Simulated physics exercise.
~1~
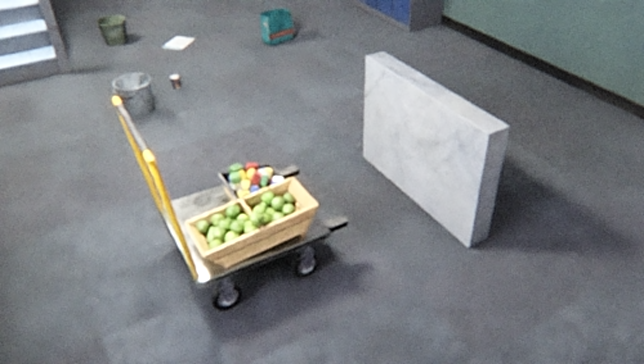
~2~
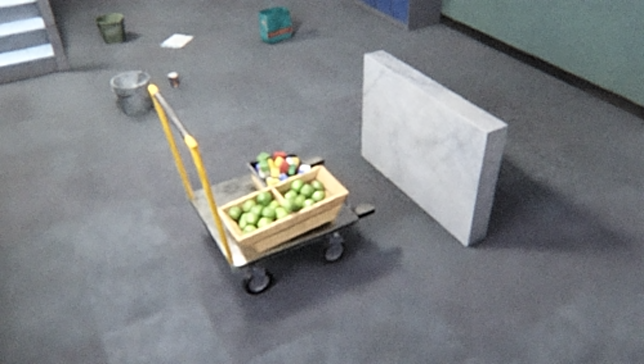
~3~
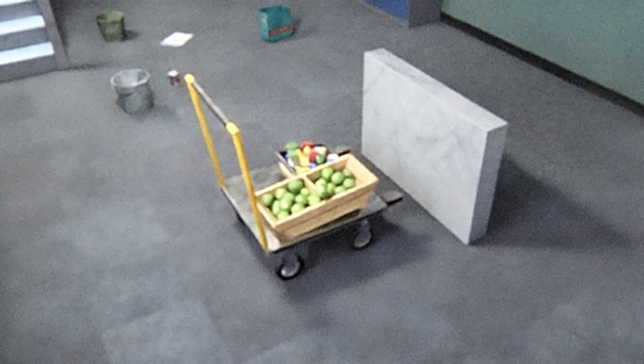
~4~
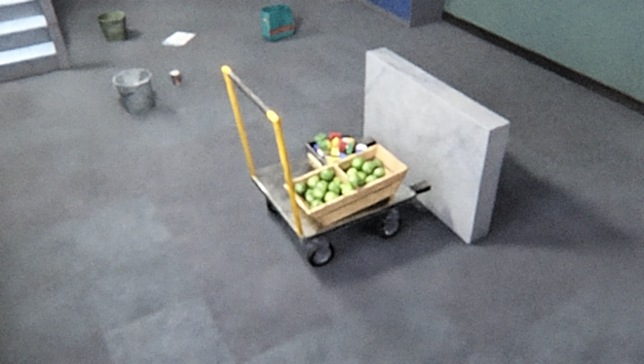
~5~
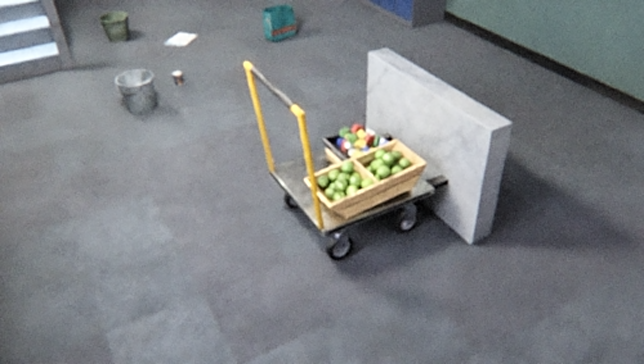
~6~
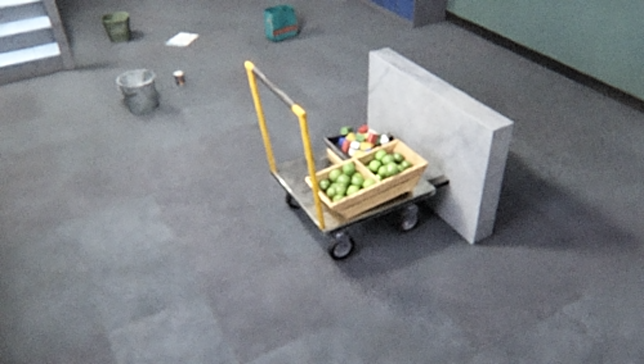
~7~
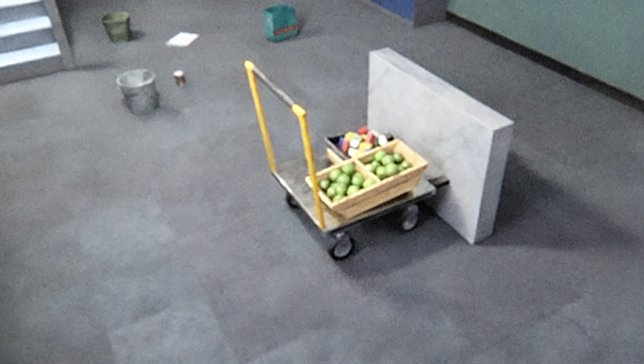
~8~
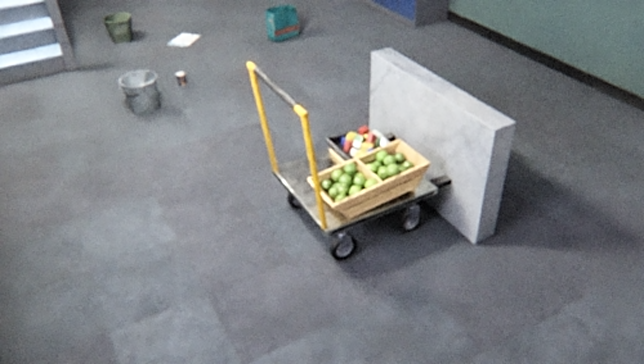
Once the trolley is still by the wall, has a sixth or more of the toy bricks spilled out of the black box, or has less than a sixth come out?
Less than a sixth of the toy bricks come out of the black box. Most of them are still in it when the trolley is at rest by the wall.
